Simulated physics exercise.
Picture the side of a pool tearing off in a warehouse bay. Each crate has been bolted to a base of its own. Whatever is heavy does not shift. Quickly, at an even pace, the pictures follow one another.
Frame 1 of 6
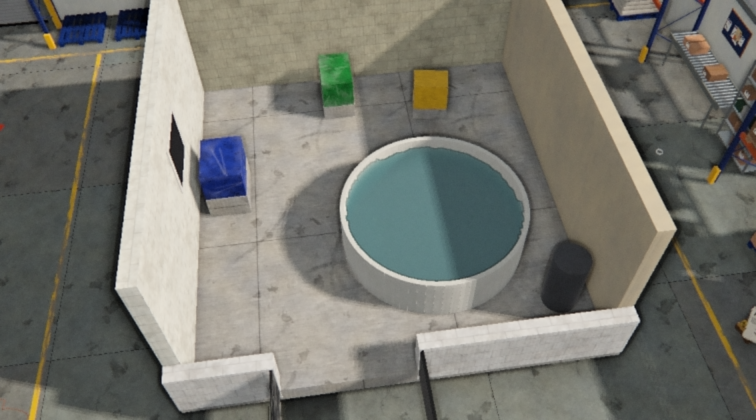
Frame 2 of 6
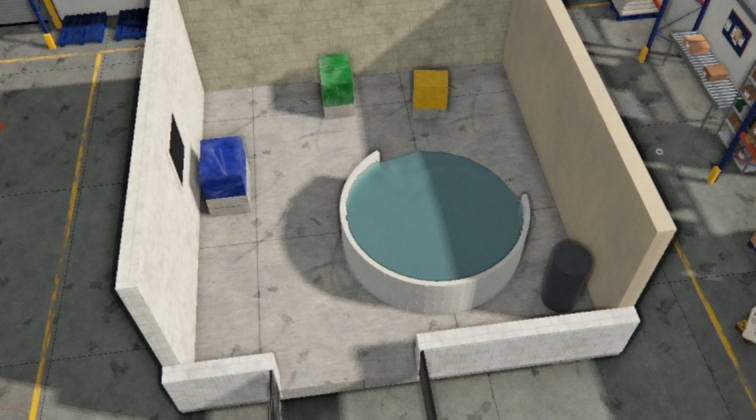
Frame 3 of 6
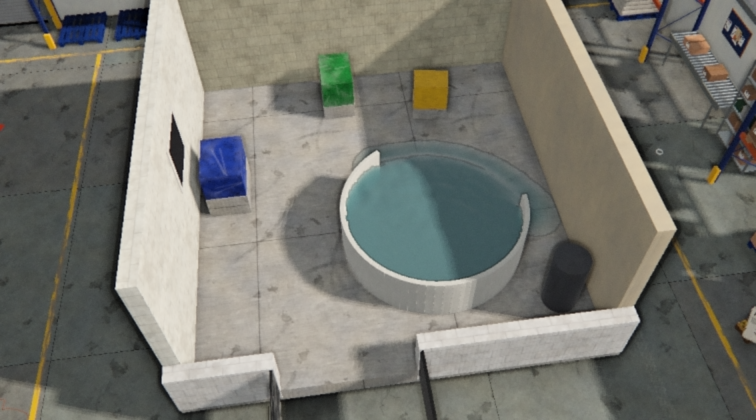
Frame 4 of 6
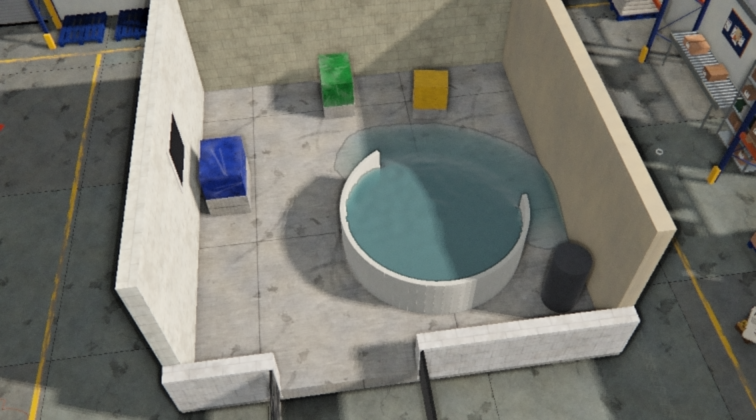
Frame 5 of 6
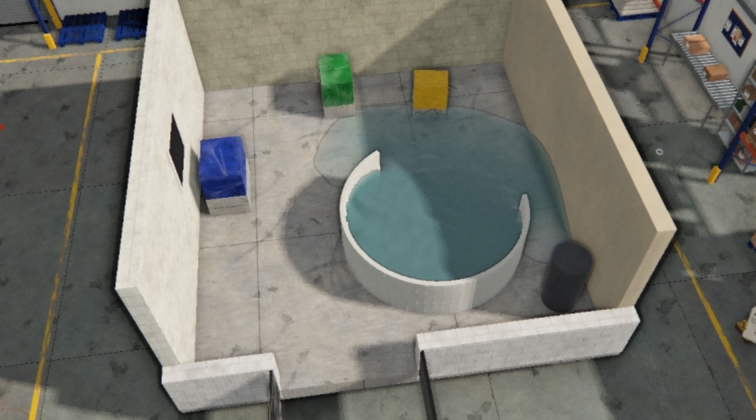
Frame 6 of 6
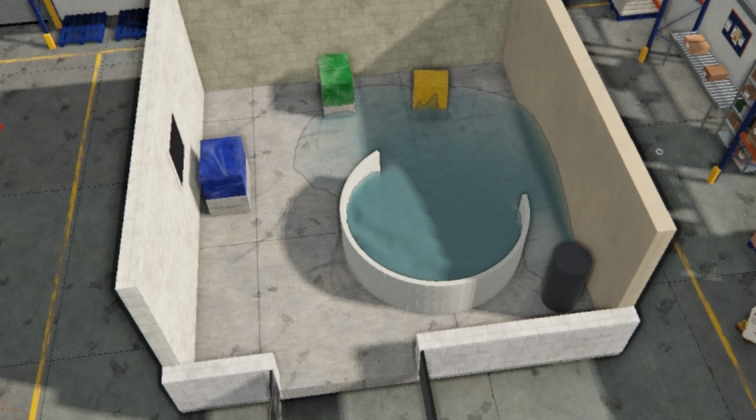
In a warehouse bay seen from high above, low pale walls enclose a concrete floor. A round white pool of teal water sits right of centre, with a blue block at left, green and yellow blocks at the back, and a dark cylinder at right. The pool's far side opens, and water pours through the gap, spreading across the floor to the yellow block, while the camera stays still.
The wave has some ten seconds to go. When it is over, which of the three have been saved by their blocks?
Once it is over, the green crate is wet, the blue crate is dry, the yellow crate is wet.
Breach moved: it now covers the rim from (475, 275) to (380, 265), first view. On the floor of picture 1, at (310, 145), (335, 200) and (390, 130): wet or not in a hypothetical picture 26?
Place one: Spared by the leak. Place two: Spared by the leak. Place three: Spared by the leak.
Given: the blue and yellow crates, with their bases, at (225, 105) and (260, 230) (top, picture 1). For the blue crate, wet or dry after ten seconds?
I'd say the blue crate stays clear.
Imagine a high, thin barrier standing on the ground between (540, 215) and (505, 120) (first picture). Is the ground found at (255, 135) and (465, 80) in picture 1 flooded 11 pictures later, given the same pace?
As listed: Flooded, under water.
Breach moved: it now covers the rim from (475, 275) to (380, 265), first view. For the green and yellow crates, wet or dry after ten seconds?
The green crate is not reached; the yellow crate is not reached.
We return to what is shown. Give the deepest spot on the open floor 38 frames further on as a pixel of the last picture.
Near (196, 341).
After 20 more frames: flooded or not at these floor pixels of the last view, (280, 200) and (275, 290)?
Going in order, I'd say drenched for the first and clear for the second.
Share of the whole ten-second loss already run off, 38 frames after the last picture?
Roughly 5 %.
A moment on, water covers 45 % of the floor; the green crate water round its plinth, the blue crate not reached, the yellow crate water round its plinth.
Next, water covers 55 % of the floor; the green crate water round its plinth, the blue crate water round its plinth, the yellow crate water round its plinth.
Then, water covers 75 % of the floor; the green crate water round its plinth, the blue crate water round its plinth, the yellow crate water round its plinth.
Later, water covers 100 % of the floor; the green crate water round its plinth, the blue crate water round its plinth, the yellow crate water round its plinth.
In the end, water covers 100 % of the floor; the green crate was topped, the blue crate stayed above the water, the yellow crate was topped.
